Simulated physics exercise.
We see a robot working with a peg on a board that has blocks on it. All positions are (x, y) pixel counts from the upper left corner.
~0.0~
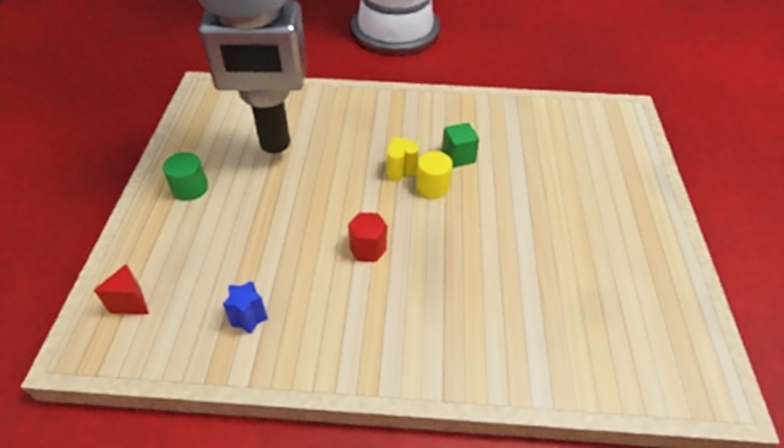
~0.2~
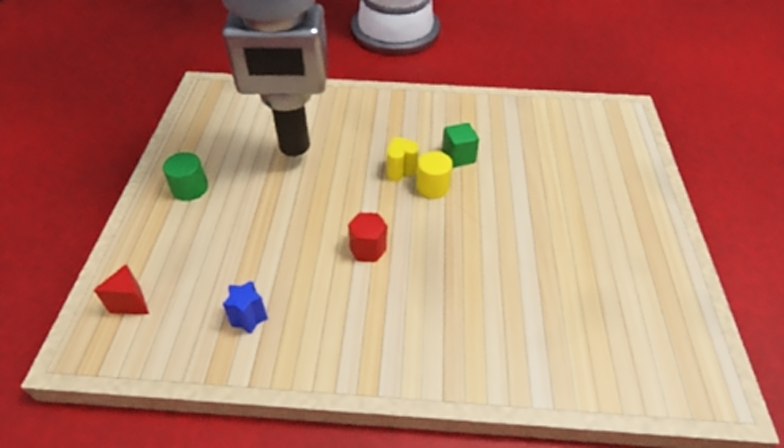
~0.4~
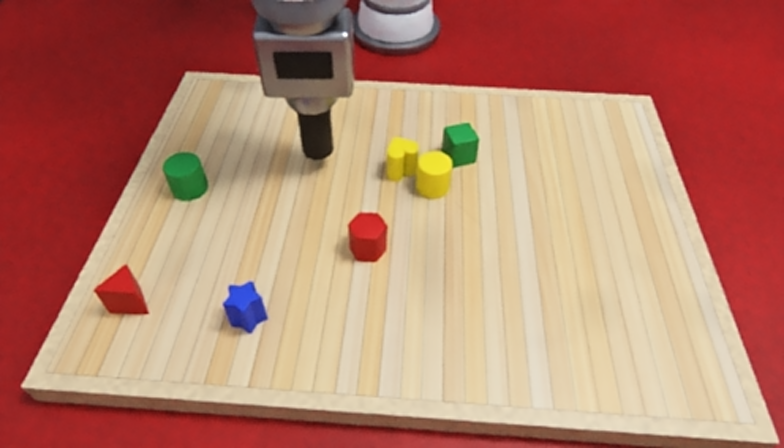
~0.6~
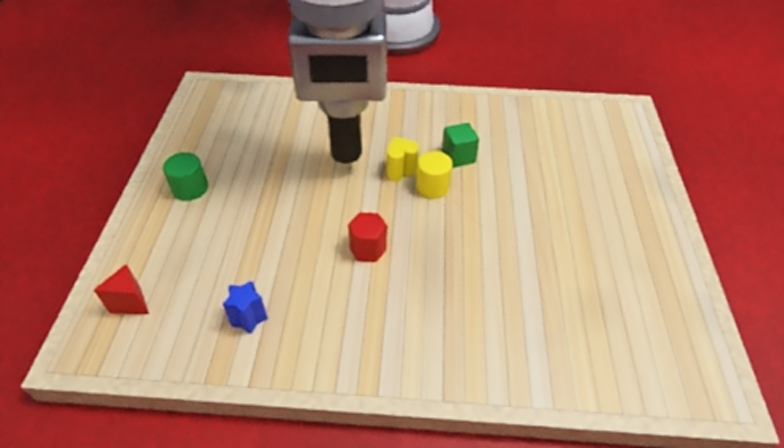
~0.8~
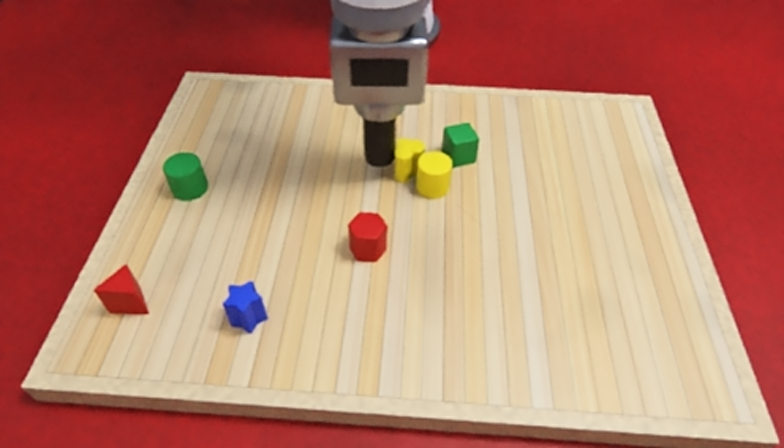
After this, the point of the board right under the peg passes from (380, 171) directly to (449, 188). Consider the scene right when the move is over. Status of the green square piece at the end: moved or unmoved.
Shifted.
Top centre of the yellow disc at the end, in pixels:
It will end up at (484, 177).
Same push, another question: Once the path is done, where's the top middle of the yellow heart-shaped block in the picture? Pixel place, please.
The middle of the upper face of the yellow heart-shaped block will lie at about (473, 151) in the picture.
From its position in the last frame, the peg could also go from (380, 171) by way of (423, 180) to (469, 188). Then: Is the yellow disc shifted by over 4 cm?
Answer: Yes.
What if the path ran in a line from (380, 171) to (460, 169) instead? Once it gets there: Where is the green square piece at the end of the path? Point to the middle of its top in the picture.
The middle of its top is at (479, 127).
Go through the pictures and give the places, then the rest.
Tip of the peg at (276, 144), middles of tops, yellow heart-shaped block at (402, 147), yellow disc at (435, 162), green square piece at (462, 132), in the first picture.
Peg at (295, 147), nothing pushed, in the second picture.
Peg at (318, 151), nothing pushed, in the third picture.
Peg at (347, 154), nothing pushed, in the fourth picture.
Peg at (380, 158), yellow heart-shaped block at (408, 147), yellow disc at (435, 162), green square piece at (462, 132), in the fifth picture.
What follows on the original path. Halfway along, peg at (416, 167); yellow heart-shaped block at (444, 149), turned 25° anticlockwise; yellow disc at (462, 169).
At the end, peg at (451, 175); yellow heart-shaped block at (473, 151), turned 50° anticlockwise; yellow disc at (484, 177); green square piece at (473, 129), turned 50° anticlockwise.
